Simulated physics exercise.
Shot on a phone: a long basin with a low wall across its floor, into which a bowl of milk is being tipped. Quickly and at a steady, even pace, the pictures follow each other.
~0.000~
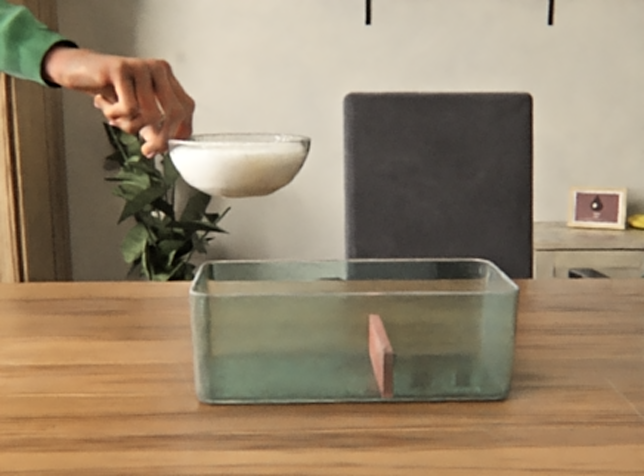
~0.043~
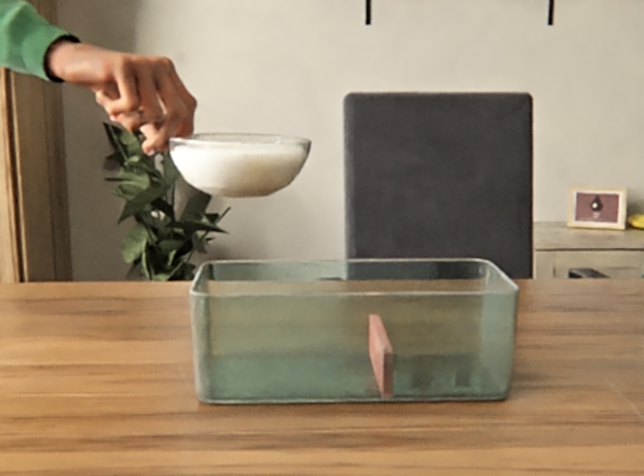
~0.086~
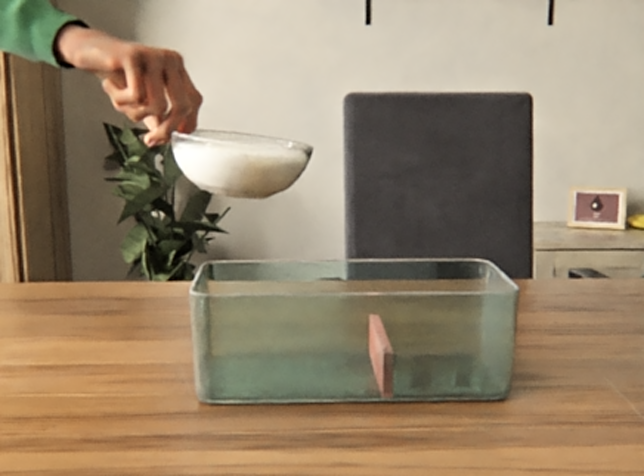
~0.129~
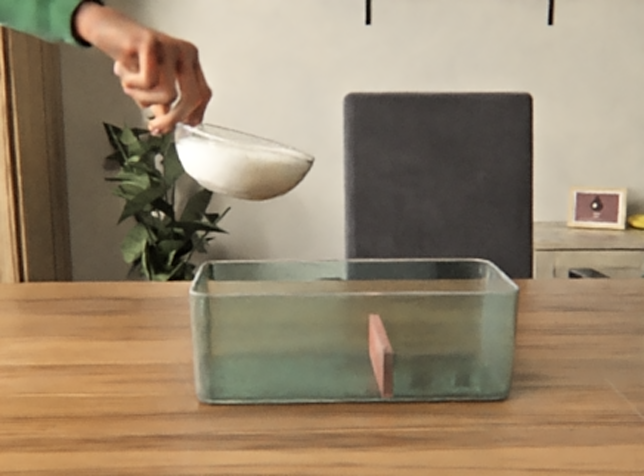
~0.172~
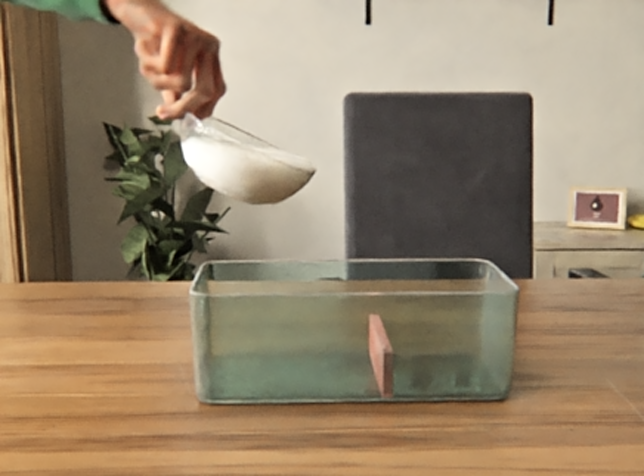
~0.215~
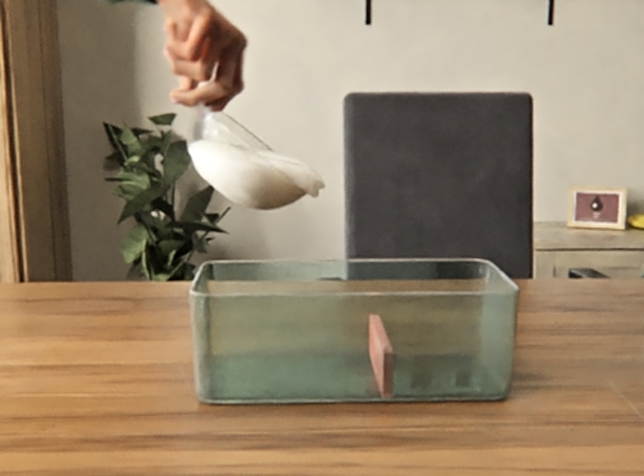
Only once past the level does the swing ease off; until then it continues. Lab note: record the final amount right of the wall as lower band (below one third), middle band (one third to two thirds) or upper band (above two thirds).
The quantity right of the wall will come in below one third.
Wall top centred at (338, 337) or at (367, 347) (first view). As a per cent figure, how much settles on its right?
60 per cent, then 25 per cent, roughly.
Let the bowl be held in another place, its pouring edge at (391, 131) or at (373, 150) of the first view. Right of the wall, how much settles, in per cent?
In turn 75 % and 65 %.
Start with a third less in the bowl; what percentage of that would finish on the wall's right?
That share would be some 5 parts in a hundred.
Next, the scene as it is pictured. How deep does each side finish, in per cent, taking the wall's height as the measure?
Left 30 %, right 0 %.
A moment on, the bowl is tipped right over and 0 per cent is still to pour, 88 is left of the wall and 0 right of it.
Next, the bowl is tipped right over and 0 per cent is still to pour, 82 is left of the wall and 4 right of it.
Then the bowl is tipped right over and 0 per cent is still to pour, 84 is left of the wall and 7 right of it.
Later the bowl is tipped right over and 0 per cent is still to pour, 85 is left of the wall and 7 right of it.
In the end 85 per cent lies left of the wall, 7 right of it and 8 outside.
